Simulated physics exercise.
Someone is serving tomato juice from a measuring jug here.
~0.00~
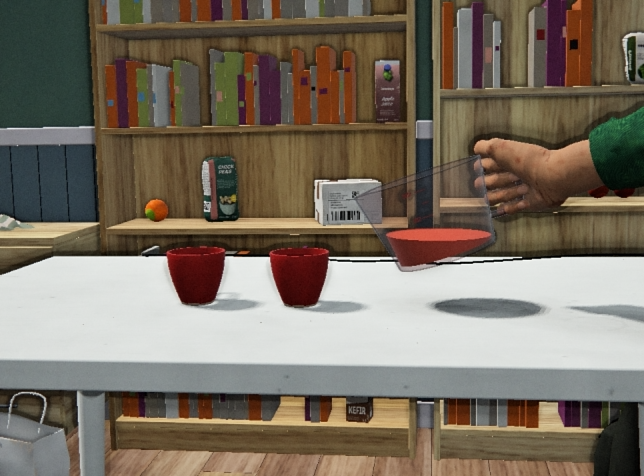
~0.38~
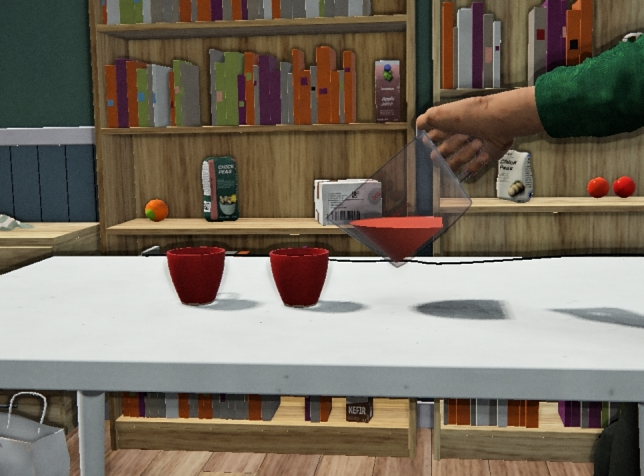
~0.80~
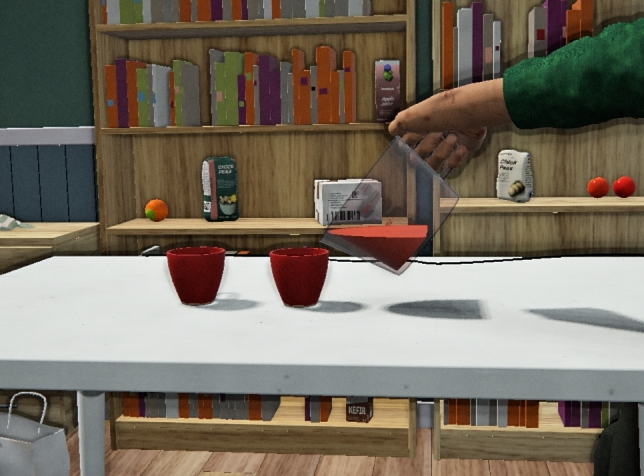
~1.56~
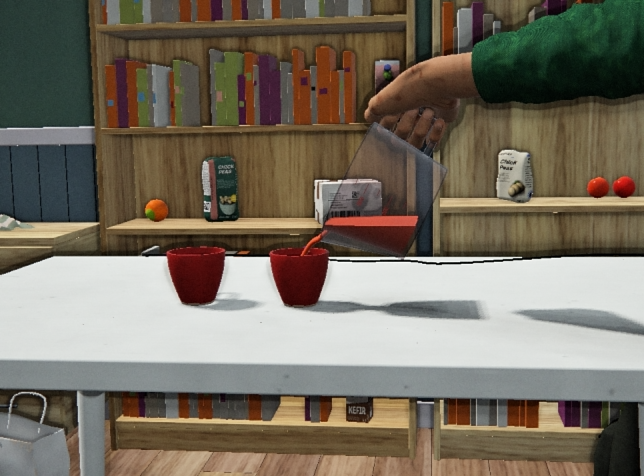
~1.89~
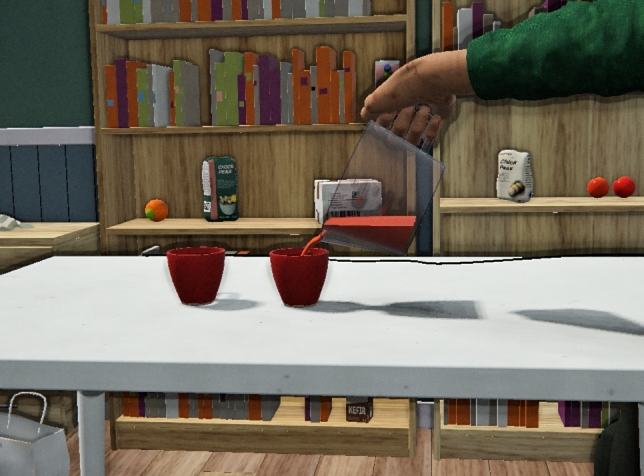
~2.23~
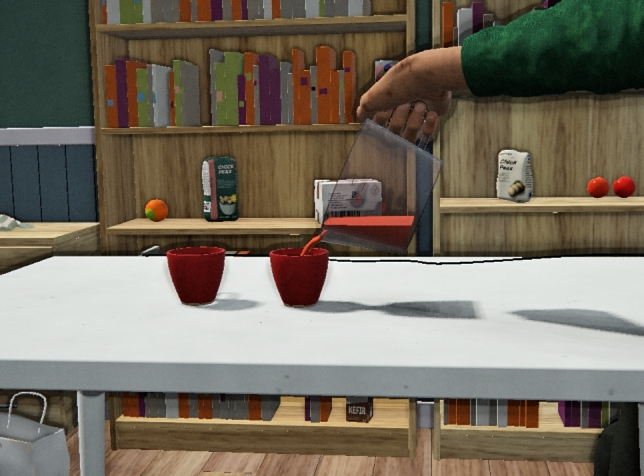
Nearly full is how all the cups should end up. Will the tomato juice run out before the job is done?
I reckon it can't manage all of them, to be honest.
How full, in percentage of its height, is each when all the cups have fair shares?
Close to 75 percent.
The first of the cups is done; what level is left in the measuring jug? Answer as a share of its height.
I'd say close to 10 per cent.
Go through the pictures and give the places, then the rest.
The hand lifts the measuring jug; measuring jug (433, 212) about a quarter full; two cups, the last at (197, 274), in the first picture.
The measuring jug is brought over; measuring jug (404, 201) tipped 40° with all of its load; the first is empty, in the second picture.
The measuring jug is brought over; measuring jug (392, 208) tipped 50° with all of its load; two cups, the last at (197, 274), in the third picture.
A stream runs into the first cup; measuring jug (384, 195) tipped 65° with nearly all of its load; the first is about a quarter full, in the fourth picture.
A stream runs into the first cup; measuring jug (383, 192) tipped 65° with about three quarters of its load; two cups, the last at (197, 274), in the fifth picture.
A stream runs into the first cup; measuring jug (381, 191) tipped 65° with about three quarters of its load; the first is about half full, in the sixth picture.
After 3.0 s, the first is about three quarters full.
After 7.5 s, the first is done and the measuring jug has about a third of its load.
After 11.9 s, the measuring jug is empty with one filled and the next at about half of a serving.
